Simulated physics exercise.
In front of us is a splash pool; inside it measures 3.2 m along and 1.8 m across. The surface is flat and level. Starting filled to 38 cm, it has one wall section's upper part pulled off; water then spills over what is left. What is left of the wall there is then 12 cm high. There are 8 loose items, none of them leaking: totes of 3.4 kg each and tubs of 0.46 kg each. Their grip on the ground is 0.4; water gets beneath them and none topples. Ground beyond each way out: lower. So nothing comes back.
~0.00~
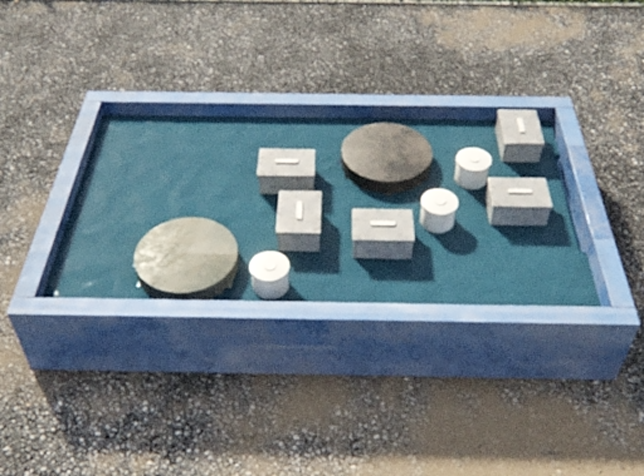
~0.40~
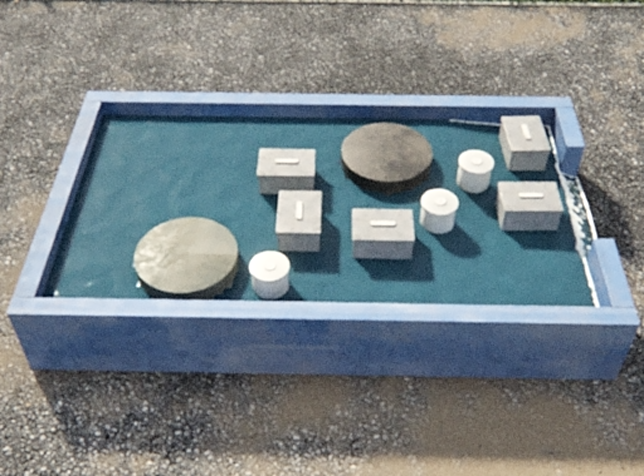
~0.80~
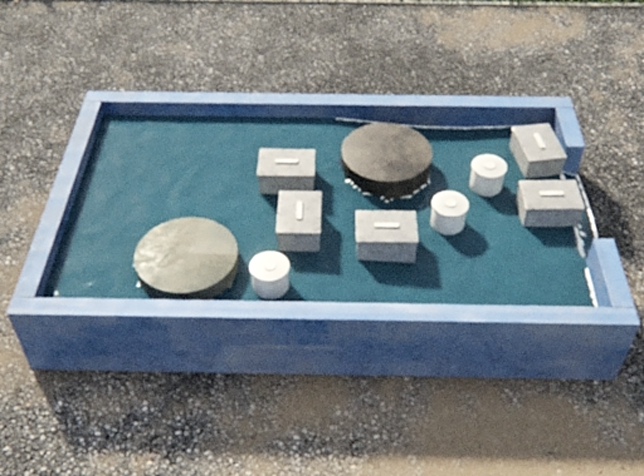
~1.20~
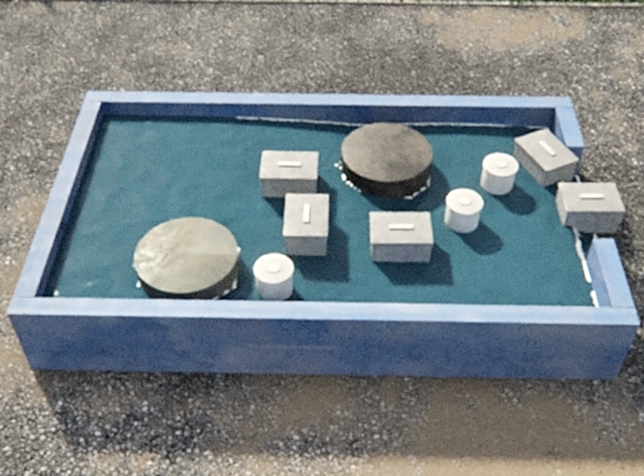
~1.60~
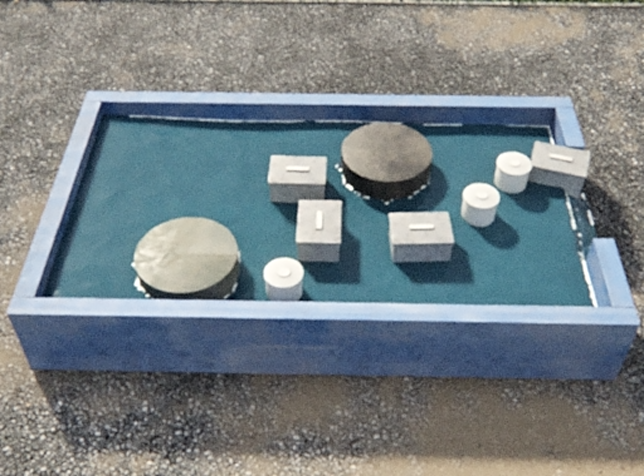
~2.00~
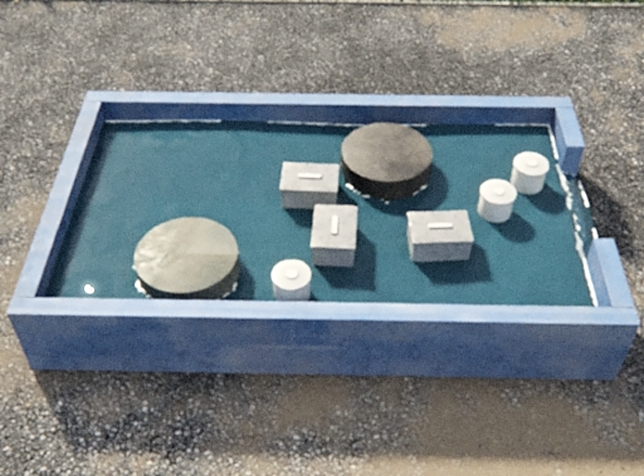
The footage shows a blue-walled pool holding grey boxes, white tubs and two round blocks; a gap opens in the right wall, the floating items drift rightward, and two boxes pass out through the gap, one after the other.
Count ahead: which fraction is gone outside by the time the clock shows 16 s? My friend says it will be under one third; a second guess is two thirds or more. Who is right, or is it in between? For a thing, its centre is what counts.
The second guess is right.
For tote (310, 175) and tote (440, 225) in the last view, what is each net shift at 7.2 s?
So the first one has shifted 120 cm and the other is gone out.
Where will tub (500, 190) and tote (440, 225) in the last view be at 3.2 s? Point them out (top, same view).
Estimated pixels: (551, 184) and (495, 220).
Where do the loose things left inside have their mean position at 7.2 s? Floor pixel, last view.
Near (431, 295).
After 3.2 s 3 of 8 are out; 5 afloat.
After 7.2 s 5 of 8 are out; 3 afloat.
After 12.0 s 6 of 8 are out; 2 afloat.
After 16.0 s 7 of 8 are out; 1 afloat.
